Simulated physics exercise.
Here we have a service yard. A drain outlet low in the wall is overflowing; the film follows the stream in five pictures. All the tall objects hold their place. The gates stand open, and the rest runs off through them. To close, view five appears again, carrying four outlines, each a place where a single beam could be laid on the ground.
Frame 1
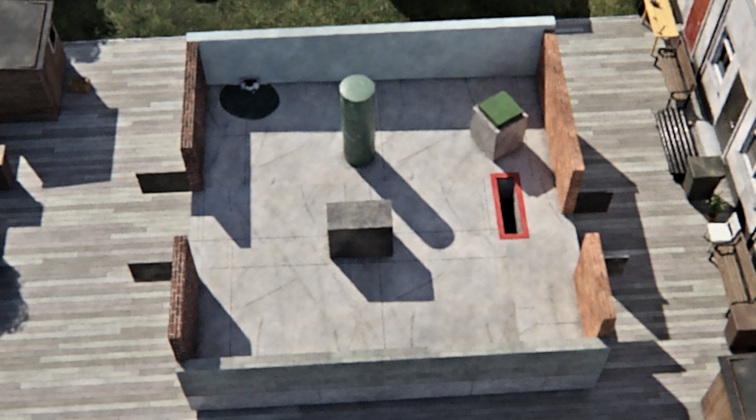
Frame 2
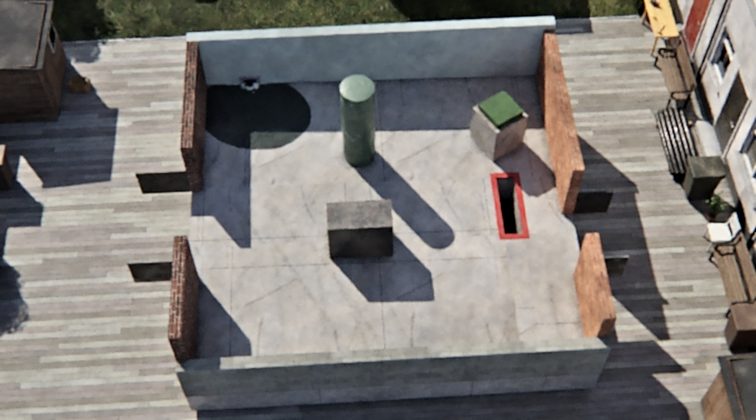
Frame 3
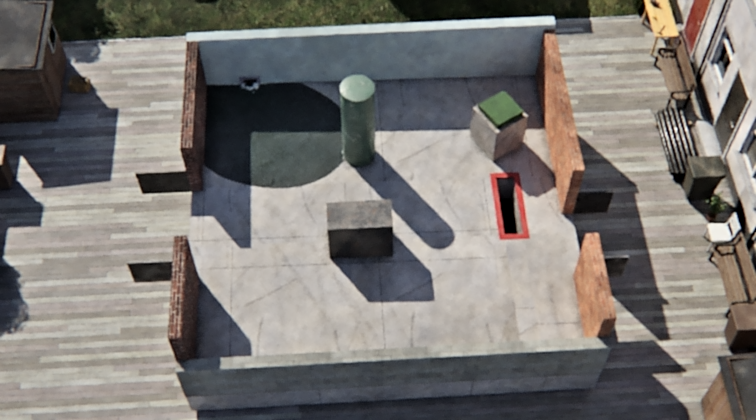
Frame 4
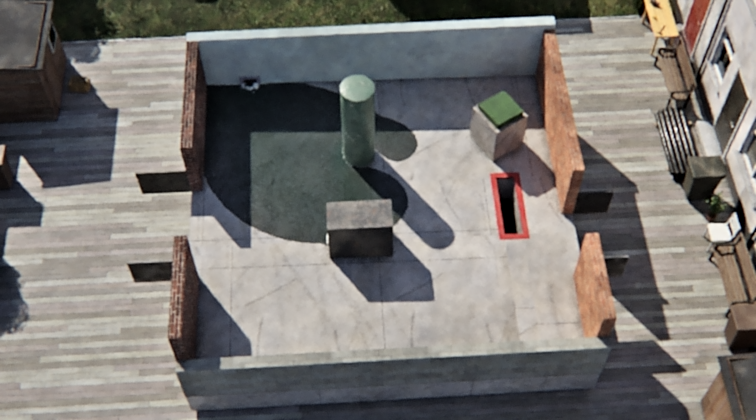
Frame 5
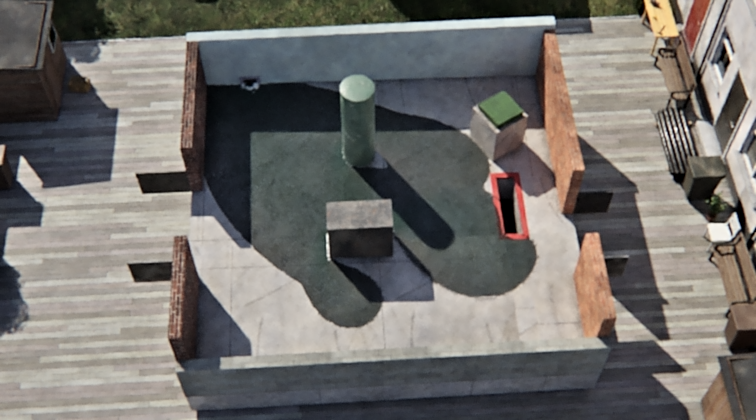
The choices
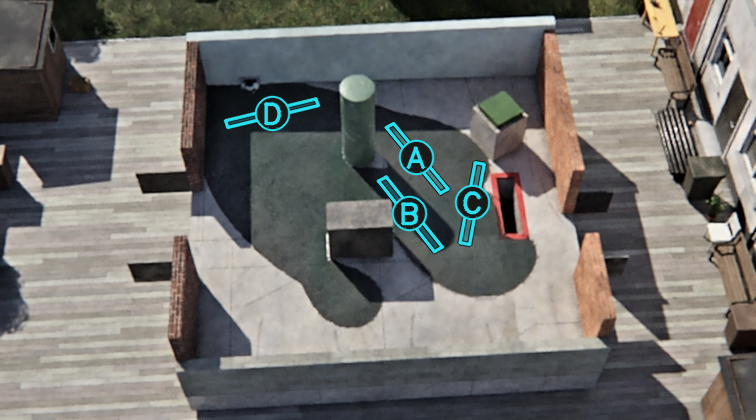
At first a small dark wet patch lies in the upper left corner of a walled, pale-floored yard. It spreads right and downward, passing around the green column and then the grey block, until it covers much of the floor and reaches the red-edged gully on the right.
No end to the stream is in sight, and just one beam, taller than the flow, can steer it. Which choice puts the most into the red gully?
D is best.
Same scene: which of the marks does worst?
The answer is C.
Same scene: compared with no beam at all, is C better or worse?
It is worse.
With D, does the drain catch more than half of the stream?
No, it does not.
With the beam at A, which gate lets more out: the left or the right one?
More leaves on the right.
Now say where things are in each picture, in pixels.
Outfall at (250, 81); red gully at (509, 205); open gate at (567, 244); open gate at (201, 232); front seen at (236, 114), 2 % of the ground wet; red gully still dry, in the first picture.
Front seen at (287, 140), 7 % of the ground wet; red gully still dry, in the second picture.
Front seen at (296, 185), 15 % of the ground wet; red gully still dry, in the third picture.
Front seen at (405, 209), 26 % of the ground wet; red gully still dry, in the fourth picture.
Front seen at (507, 290), 45 % of the ground wet; red gully taking water, in the fifth picture.
On the marked copy, A from (389, 125) to (444, 191); B from (382, 179) to (438, 249); C from (464, 243) to (479, 163); D from (226, 124) to (317, 102).
With A, about 30 % of the stream goes into the red gully, about 66 % out by the gates.
With B, about 19 % of the stream goes into the red gully, about 77 % out by the gates.
With C, about 14 % of the stream goes into the red gully, about 83 % out by the gates.
With D, about 38 % of the stream goes into the red gully, about 53 % out by the gates.
